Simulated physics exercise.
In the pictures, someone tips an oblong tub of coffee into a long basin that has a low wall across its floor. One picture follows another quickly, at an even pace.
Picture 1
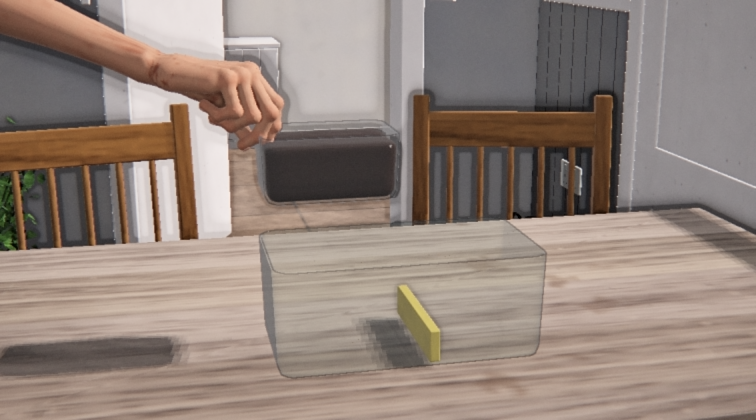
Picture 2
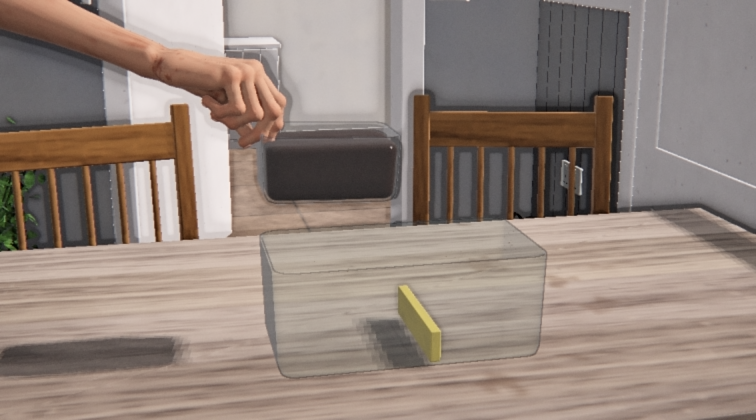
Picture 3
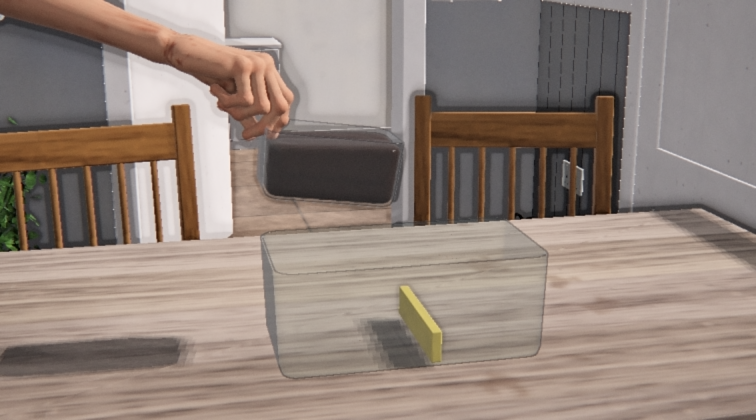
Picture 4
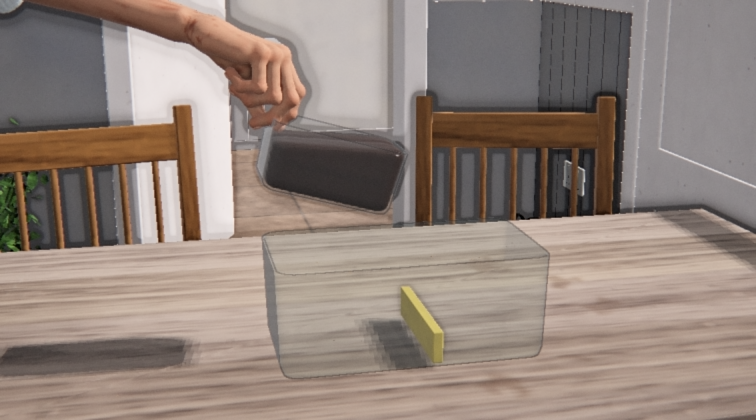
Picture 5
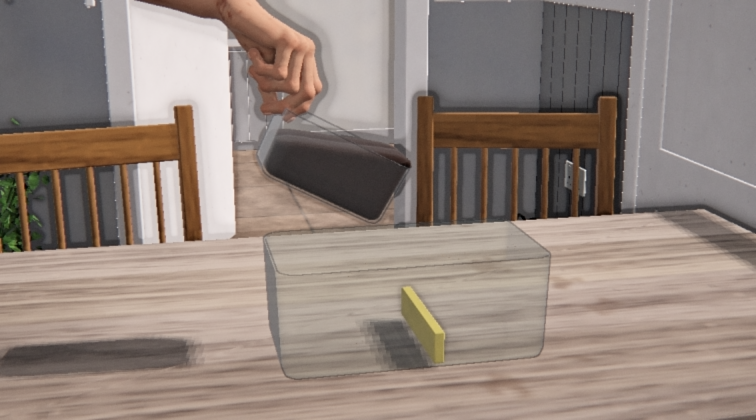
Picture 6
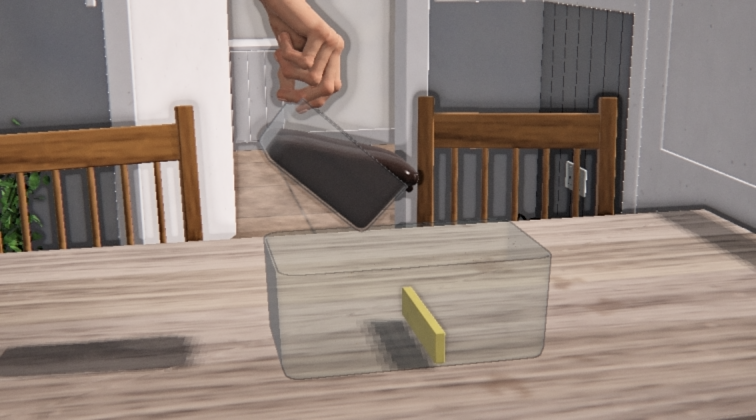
A hand reaching in from the upper left holds a clear oblong tub of dark coffee above a pale wooden table, seen from slightly above by a steady camera. Below it sits a long transparent basin with a low yellow wall across its floor, with brown wooden chairs and grey-and-white walls behind. The hand shifts right and tilts the tub rightward, slowly then more steeply, and coffee begins slipping over its right rim.
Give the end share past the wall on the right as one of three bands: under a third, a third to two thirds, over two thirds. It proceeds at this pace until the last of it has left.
Once it settles, the part right of the wall is a third to two thirds, I'd say.
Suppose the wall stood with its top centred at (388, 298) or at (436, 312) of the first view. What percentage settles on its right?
The first position gives around 75 percent, the second around 35 percent.
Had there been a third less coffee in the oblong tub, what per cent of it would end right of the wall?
Roughly 30 in a hundred.
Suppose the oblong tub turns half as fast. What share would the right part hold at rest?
It comes to near 70 per cent.
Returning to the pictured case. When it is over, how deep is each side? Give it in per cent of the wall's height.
I'd put the left at about 40 and the right at about 50.
A moment on, the tilt is 115° and 10 per cent is still to pour, 35 is left of the wall and 45 right of it.
Next, the tilt is 118° and 1 per cent is still to pour, 45 is left of the wall and 41 right of it.
Then the tilt is 118° and 1 per cent is still to pour, 50 is left of the wall and 46 right of it.
Later the tilt is 118° and 0 per cent is still to pour, 52 is left of the wall and 45 right of it.
At rest 52 per cent lies left of the wall, 45 right of it and 3 outside.
